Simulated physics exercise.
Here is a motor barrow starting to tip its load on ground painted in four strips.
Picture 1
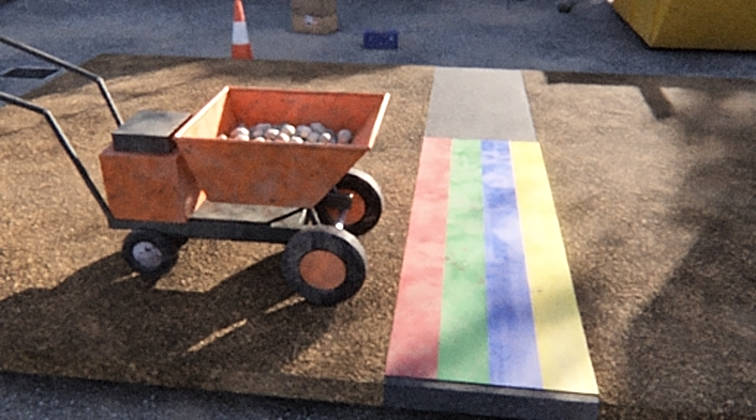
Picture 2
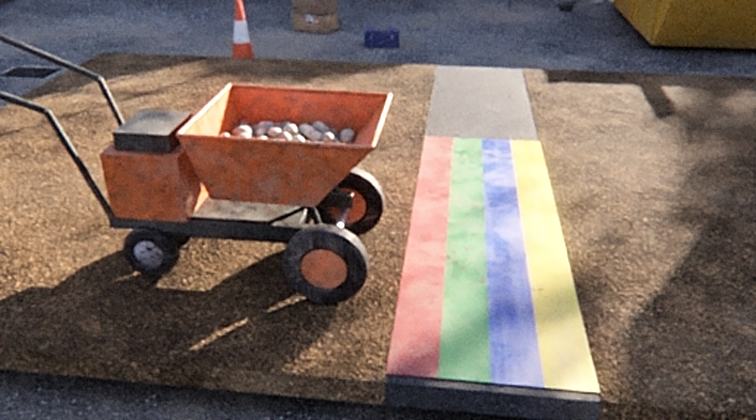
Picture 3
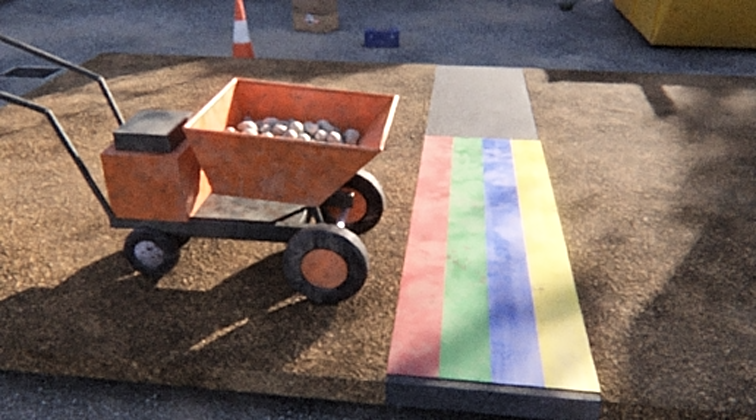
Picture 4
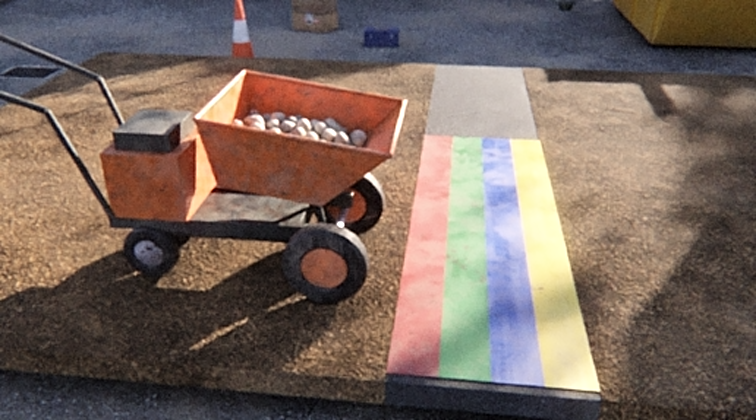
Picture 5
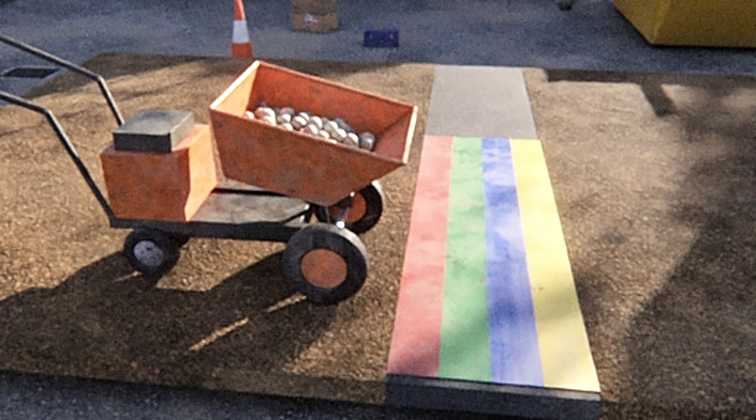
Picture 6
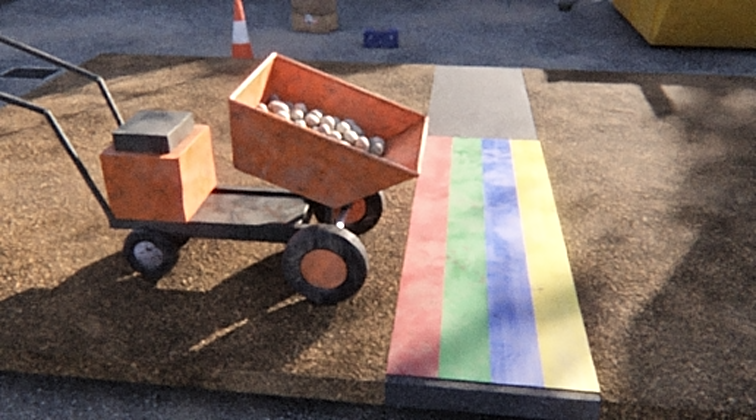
On brown gravelly ground beside a strip painted red, green, blue and yellow, an orange motor barrow stands still while its skip of rounded pebbles tilts steadily, the back rising and the front lip lowering toward the right.
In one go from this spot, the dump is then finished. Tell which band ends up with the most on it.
The most ends up on blue.
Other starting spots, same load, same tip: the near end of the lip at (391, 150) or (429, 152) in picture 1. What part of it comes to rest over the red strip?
Roughly 0 per cent, and 0 per cent.
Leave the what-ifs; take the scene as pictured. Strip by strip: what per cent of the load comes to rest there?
Red 0 %, green 15 %, blue 35 %, yellow 20 %.
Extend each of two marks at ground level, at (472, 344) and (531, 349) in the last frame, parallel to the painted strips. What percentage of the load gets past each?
Result, first then second: 70 %, 30 %.
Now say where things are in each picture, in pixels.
The first picture shows lip of the skip (368, 149), level; top of the load (279, 145), river pebbles; red strip (415, 336); green strip (464, 340); blue strip (513, 344); yellow strip (563, 348).
The second picture shows lip of the skip (372, 149), tipped barely; top of the load (282, 144).
The third picture shows lip of the skip (379, 151), tipped barely; top of the load (287, 141).
The fourth picture shows lip of the skip (390, 156), tipped a little; top of the load (266, 142).
The fifth picture shows lip of the skip (403, 164), tipped a little; top of the load (275, 137).
The sixth picture shows lip of the skip (417, 175), tipped clearly; top of the load (281, 119); red strip (417, 335); green strip (465, 339); blue strip (514, 342); yellow strip (564, 346).
Just after the last frame, skip tipped steeply; every one in the skip.
A moment on, skip tipped right over; roughly two thirds in the skip; about a tenth over the green strip; roughly a quarter over the blue strip.
Further on, skip tipped right over; roughly a quarter in the skip; about a tenth over the green strip; roughly a third over the blue strip; roughly a quarter over the yellow strip; about a tenth off the paint.
When it is over, skip tipped right over; roughly a quarter in the skip; not one over the red strip; about a tenth over the green strip; roughly a third over the blue strip; roughly a quarter over the yellow strip; about a tenth off the paint.
